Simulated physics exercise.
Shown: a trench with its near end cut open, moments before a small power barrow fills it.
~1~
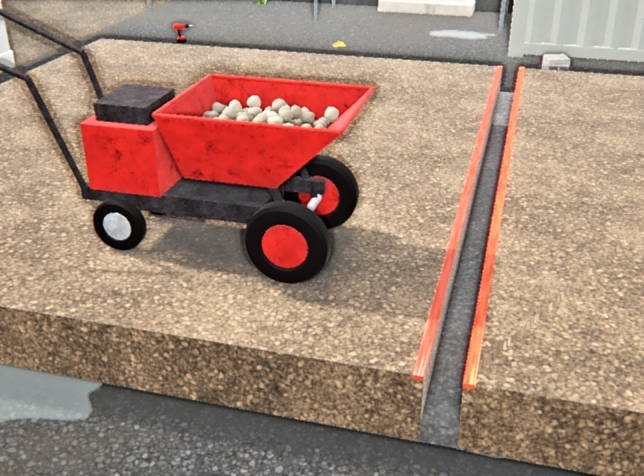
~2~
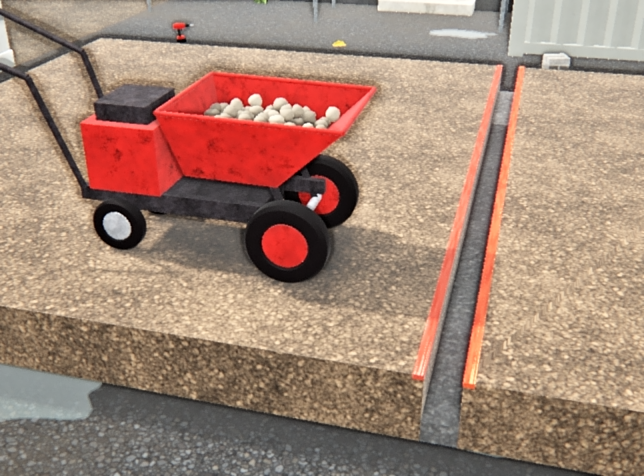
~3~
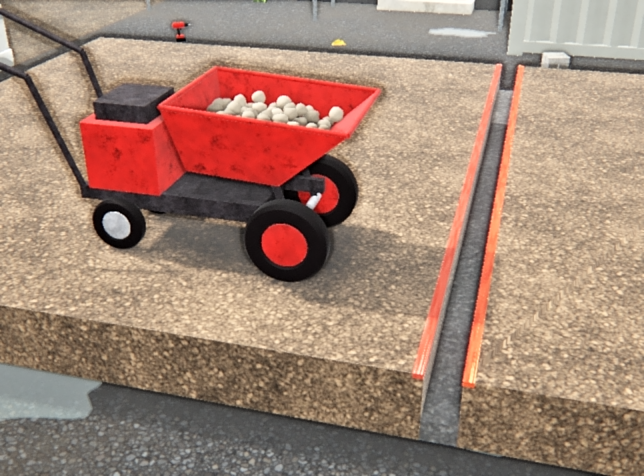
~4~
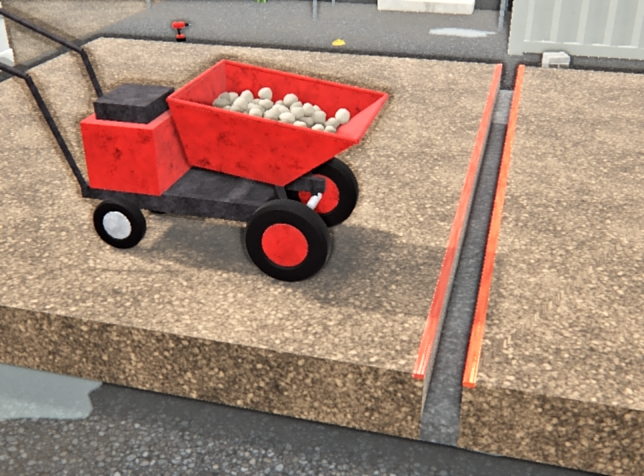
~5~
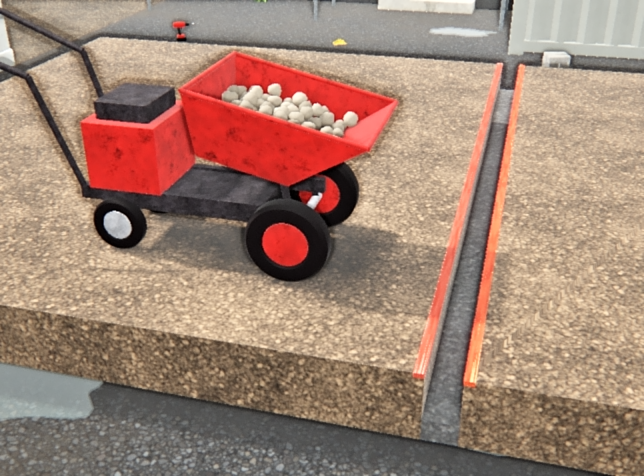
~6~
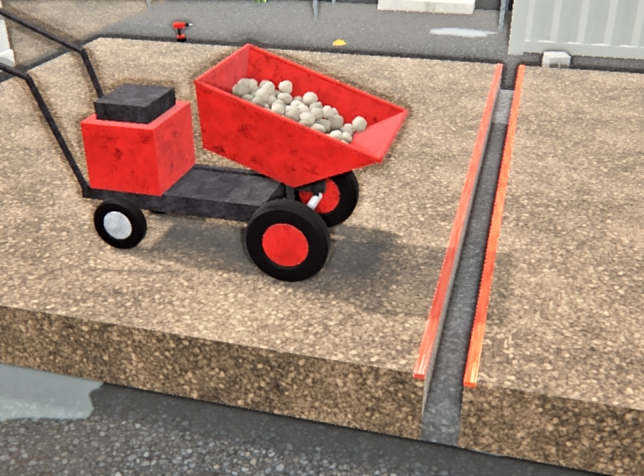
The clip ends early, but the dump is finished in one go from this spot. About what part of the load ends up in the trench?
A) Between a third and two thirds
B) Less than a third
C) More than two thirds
A.
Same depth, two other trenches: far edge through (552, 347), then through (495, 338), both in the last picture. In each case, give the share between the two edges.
80 %, give or take, and then 70 %.
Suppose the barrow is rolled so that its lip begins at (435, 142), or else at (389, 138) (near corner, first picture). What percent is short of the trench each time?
0 % then 0 %.
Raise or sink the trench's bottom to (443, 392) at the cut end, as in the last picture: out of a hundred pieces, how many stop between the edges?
It works out to some 40 per cent.
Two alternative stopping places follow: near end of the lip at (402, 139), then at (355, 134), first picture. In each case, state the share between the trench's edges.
Around 0 % the first time and around 60 % the second.
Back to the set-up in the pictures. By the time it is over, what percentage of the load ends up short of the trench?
Share: Near 10 %.
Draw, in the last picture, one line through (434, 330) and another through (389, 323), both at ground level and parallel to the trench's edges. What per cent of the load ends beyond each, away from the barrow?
I'd say about 80 and about 90 in a hundred.
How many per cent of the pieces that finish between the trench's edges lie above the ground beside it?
Around 10 per cent.
Shortly afterwards, skip tipped steeply; the whole lot in the skip.
Next, skip tipped right over; near two thirds in the skip; a little short of the trench; near a quarter in or heaped over the trench; only a few beyond it.
Some moments later, skip tipped right over; a little in the skip; a little short of the trench; near half in or heaped over the trench; near a quarter beyond it.
In the end, skip tipped right over; a little in the skip; a little short of the trench; near half in or heaped over the trench; near a quarter beyond it.
